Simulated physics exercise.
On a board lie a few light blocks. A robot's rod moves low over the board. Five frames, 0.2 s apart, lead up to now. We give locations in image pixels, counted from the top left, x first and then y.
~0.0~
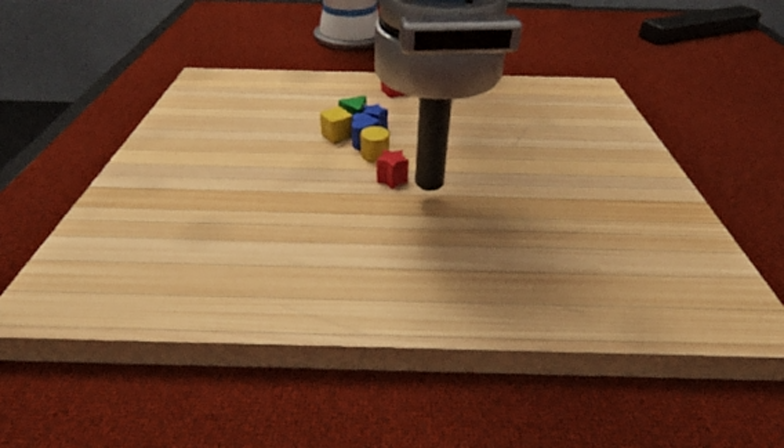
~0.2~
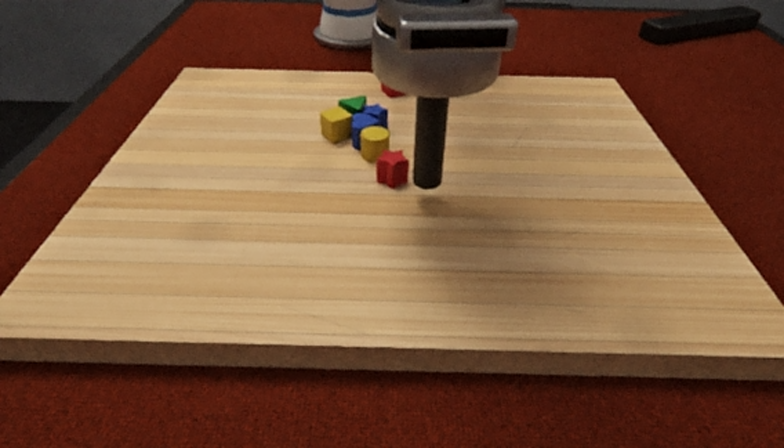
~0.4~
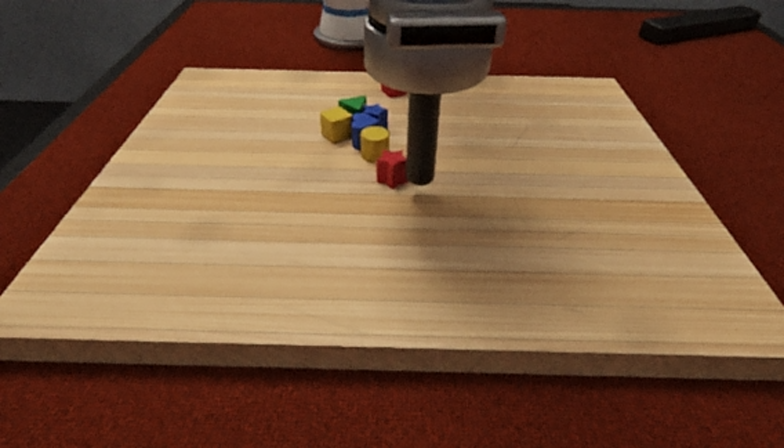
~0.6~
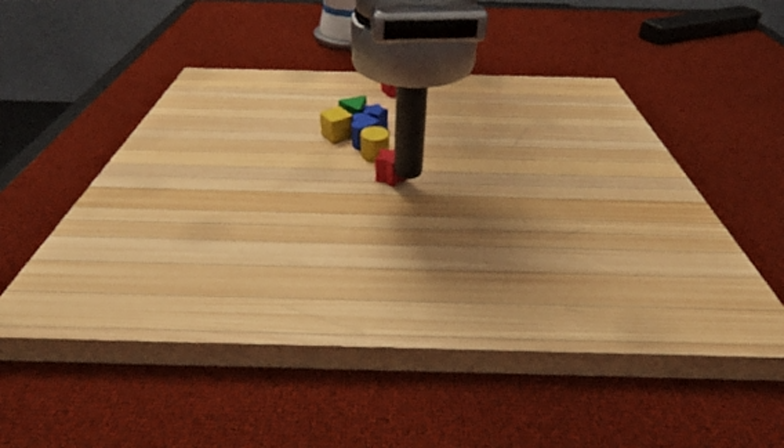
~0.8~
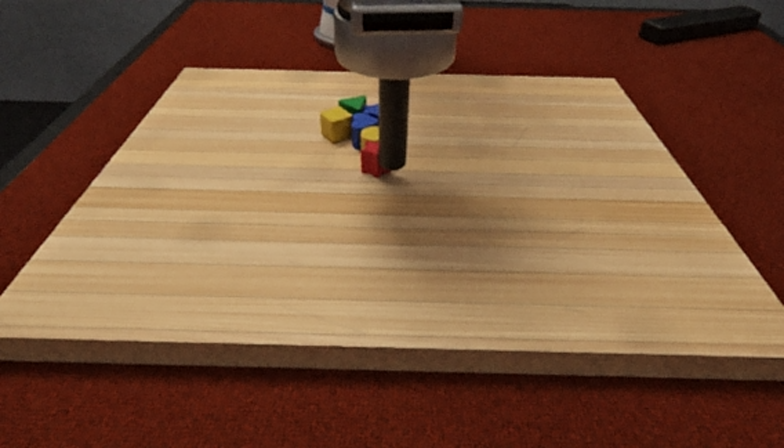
A robot's dark rod moved slowly left, low over a wooden board, until it reached a small red block and nudged it a little left and back, up close to the yellow round block.
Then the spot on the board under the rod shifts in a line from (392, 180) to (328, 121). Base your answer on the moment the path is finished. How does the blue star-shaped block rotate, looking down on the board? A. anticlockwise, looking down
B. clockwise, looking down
I'll go with B - clockwise, looking down.
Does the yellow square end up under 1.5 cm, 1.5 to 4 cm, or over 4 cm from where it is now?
Offset: Above 4 cm.
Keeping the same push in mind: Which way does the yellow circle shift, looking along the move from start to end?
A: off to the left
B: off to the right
The answer is B.
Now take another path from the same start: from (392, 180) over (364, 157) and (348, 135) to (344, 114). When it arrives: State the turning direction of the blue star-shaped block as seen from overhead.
From above, the turn goes clockwise.
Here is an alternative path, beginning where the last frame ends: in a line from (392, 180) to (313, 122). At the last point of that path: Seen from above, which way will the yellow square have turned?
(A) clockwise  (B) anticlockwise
That would be B.
What follows on the original path. One third of the way, rod (367, 143); yellow square (325, 108), turned 65° anticlockwise; blue heart (352, 103), turned 40° clockwise; blue star-shaped block (377, 106), turned 55° clockwise; yellow circle (355, 114); red star-shaped block (353, 126).
Two thirds of the way, rod (345, 124); yellow square (311, 102), turned 120° anticlockwise; blue heart (356, 88), turned 60° clockwise; blue star-shaped block (377, 106), turned 55° clockwise; yellow circle (344, 97); red star-shaped block (332, 108).
At the end, rod (327, 107); yellow square (285, 95), turned 150° anticlockwise; blue heart (362, 84), turned 65° clockwise; blue star-shaped block (377, 106), turned 55° clockwise; yellow circle (340, 90); red star-shaped block (309, 95), turned 20° anticlockwise.
